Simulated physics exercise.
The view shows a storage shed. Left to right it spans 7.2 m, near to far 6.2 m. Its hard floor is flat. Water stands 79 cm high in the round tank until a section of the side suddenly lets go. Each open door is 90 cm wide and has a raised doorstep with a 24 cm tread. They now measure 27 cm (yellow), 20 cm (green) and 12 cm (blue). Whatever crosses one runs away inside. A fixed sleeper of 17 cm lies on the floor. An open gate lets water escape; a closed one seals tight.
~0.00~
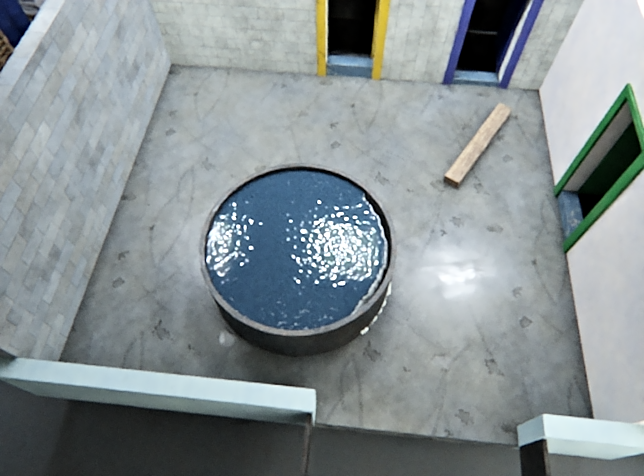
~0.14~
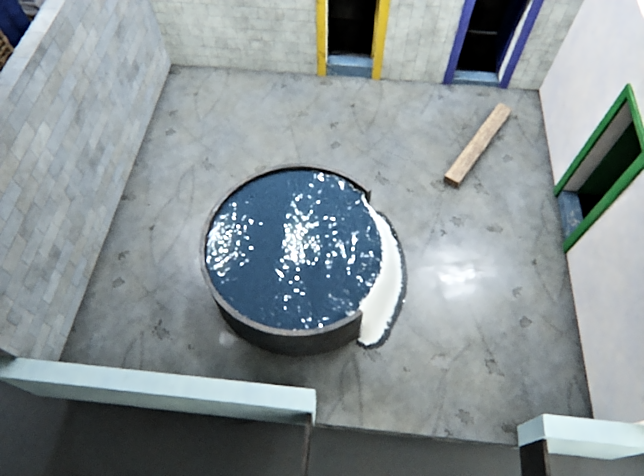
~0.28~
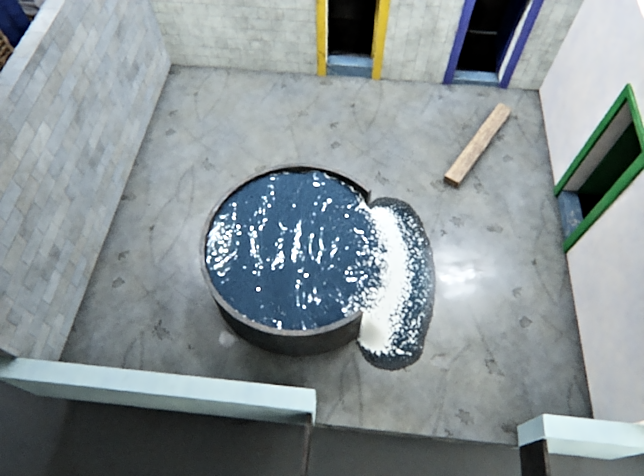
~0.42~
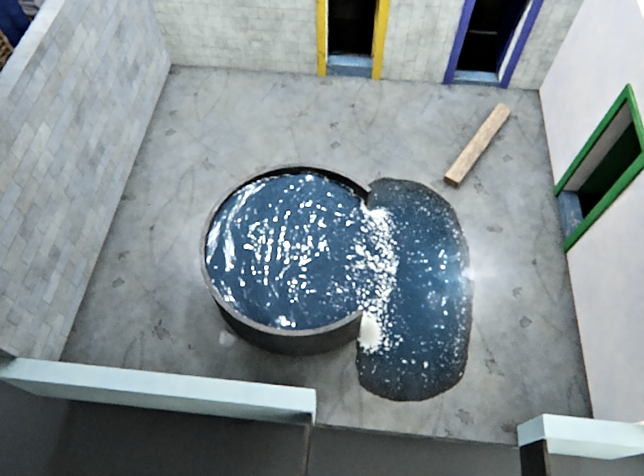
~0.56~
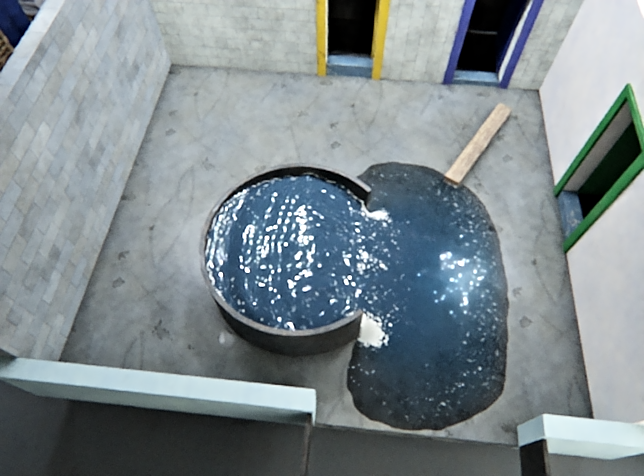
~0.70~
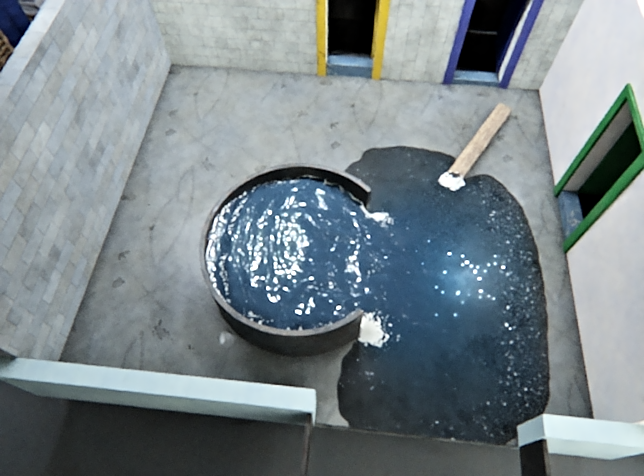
Storage shed with a round tank of water opening on its right side, water pouring out and spreading across the grey floor around a plank's near end.
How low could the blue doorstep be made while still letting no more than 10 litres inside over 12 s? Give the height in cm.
At least 17 cm or so.
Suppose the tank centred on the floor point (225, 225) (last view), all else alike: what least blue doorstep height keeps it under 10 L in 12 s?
Then roughly 27 cm.
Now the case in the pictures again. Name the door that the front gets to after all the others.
It is the yellow one.
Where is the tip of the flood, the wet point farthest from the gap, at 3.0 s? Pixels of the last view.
Near (531, 91).
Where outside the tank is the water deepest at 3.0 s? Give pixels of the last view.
Near (533, 105).
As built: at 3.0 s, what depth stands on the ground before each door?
Depths in cm: Yellow 0, green 29, blue 17.
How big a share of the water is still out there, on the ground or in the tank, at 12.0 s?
Roughly 64 in a hundred.
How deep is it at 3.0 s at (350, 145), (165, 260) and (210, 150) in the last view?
In that order: 0, 0 and 0 cm.
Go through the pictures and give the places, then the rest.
Still water, 79 cm deep, in the round tank at (299, 243); the blue door at (490, 41) is dry, in the first picture.
The front is at (380, 339), 0.3 m from the gap at (387, 267); 0.5 m2 of floor is wet, 79 cm left at the back, in the second picture.
The front is at (414, 355), 0.8 m from the gap at (387, 269); 1.8 m2 of floor is wet, 79 cm left at the back, in the third picture.
The gap is at (386, 271), the front 1.4 m out at (454, 376); the back of the round tank holds 79 cm, in the fourth picture.
The gap is at (386, 271), the front 1.9 m out at (495, 390); the back of the round tank holds 77 cm, in the fifth picture.
The front is at (541, 394), 2.5 m from the gap at (386, 271); 10.1 m2 of floor is wet, 70 cm left at the back; 1.9 m in a straight line remain to the blue door at (490, 41), in the sixth picture.
After 1.4 s water covers 35 % of the floor, deepest (42 cm) near (562, 290); it has not reached the blue door.
After 3.0 s water covers 40 % of the floor, deepest (40 cm) near (533, 105); 17 cm at the blue door, 3 litres in over its 12 cm doorstep.
After 12.0 s water covers 95 % of the floor, deepest (12 cm) near (54, 375); 4 cm at the blue door, 42 litres in over its 12 cm doorstep.
At the blue door as built, the water arrived by 1.6 s and peaked near 17 cm at 3.0 s.
Run again over the same 12 s with other heights there, 17 litres in over 15.5 cm, 2 litres over 20.5 cm. The limit of 10 litres is kept from about 17 cm up.
